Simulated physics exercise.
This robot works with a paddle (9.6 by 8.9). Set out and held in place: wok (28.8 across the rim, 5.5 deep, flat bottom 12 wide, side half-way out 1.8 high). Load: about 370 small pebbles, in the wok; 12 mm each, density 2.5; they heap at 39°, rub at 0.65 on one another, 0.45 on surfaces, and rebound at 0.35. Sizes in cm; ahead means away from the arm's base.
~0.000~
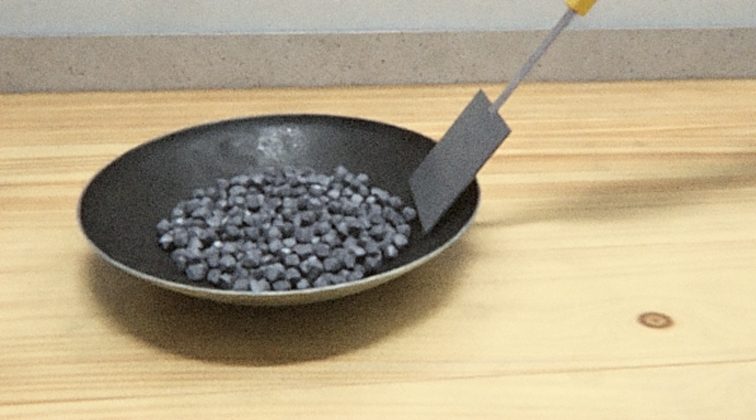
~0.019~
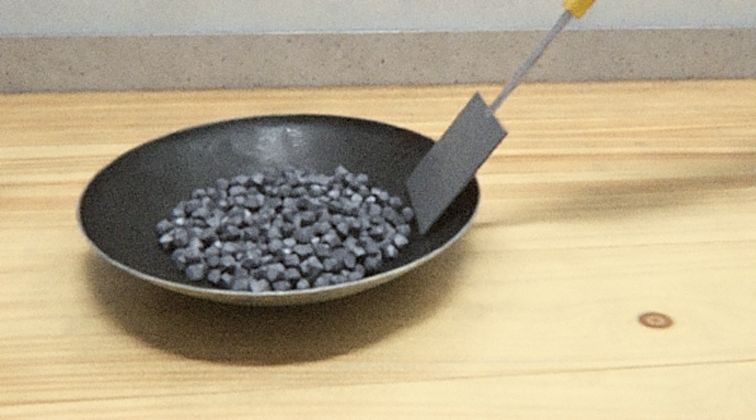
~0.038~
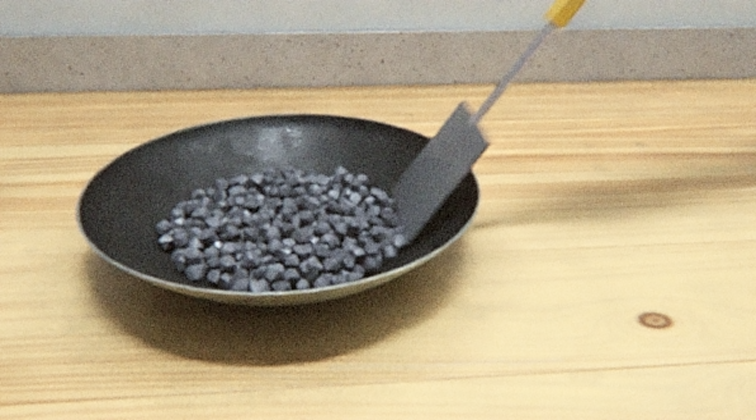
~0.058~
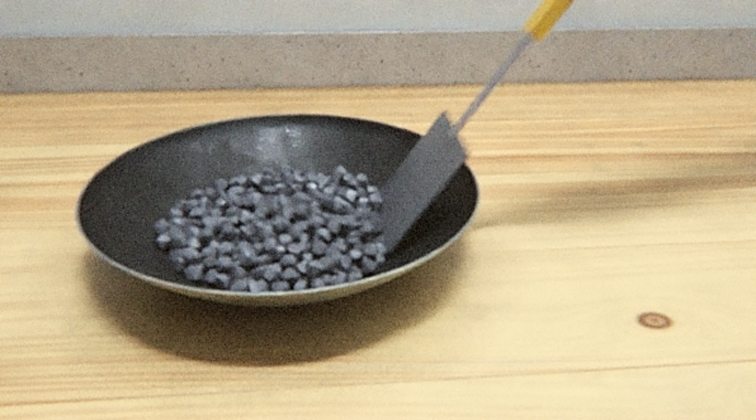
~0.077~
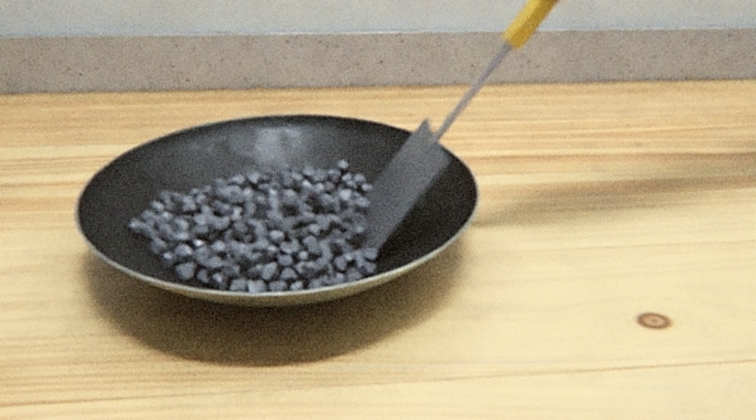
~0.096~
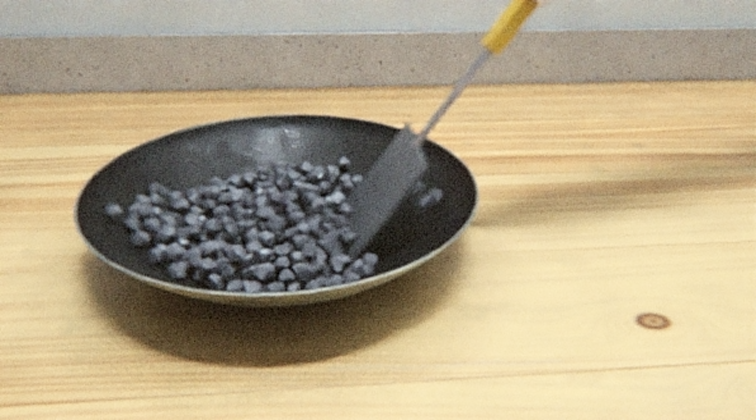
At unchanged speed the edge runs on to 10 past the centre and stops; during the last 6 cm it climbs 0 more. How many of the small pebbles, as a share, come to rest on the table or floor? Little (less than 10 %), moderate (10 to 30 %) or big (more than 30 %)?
A big share, more than 30 %, ends on the table or floor.
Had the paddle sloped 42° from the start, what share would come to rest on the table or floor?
It would be near 35 per cent.
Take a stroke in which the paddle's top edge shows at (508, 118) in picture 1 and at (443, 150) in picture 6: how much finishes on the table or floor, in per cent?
About 35 per cent.
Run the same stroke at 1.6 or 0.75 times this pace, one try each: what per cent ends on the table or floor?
Some 55 and 35 per cent.
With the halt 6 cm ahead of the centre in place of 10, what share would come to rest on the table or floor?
In that case some 15 per cent.
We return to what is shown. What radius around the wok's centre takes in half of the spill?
About 24 cm.
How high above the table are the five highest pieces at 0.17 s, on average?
Roughly 8 cm.
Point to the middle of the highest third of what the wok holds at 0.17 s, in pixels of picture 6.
At about (175, 212).
After 0.17 s, sloping 55°, highest piece 11 above the table; 370 in the wok, 3 on the blade or in flight.
After 0.24 s, sloping 55°, highest piece 12 above the table; 357 in the wok, 16 on the blade or in flight.
After 0.48 s, sloping 55°, highest piece 7 above the table; 218 in the wok, 151 on the table or floor, 4 on the blade or in flight.
After 1.53 s, sloping 55°, highest piece 6 above the table; 217 in the wok, 156 on the table or floor.
In the end, 217 in the wok, 156 on the table or floor. That is 42 % on the table or floor.
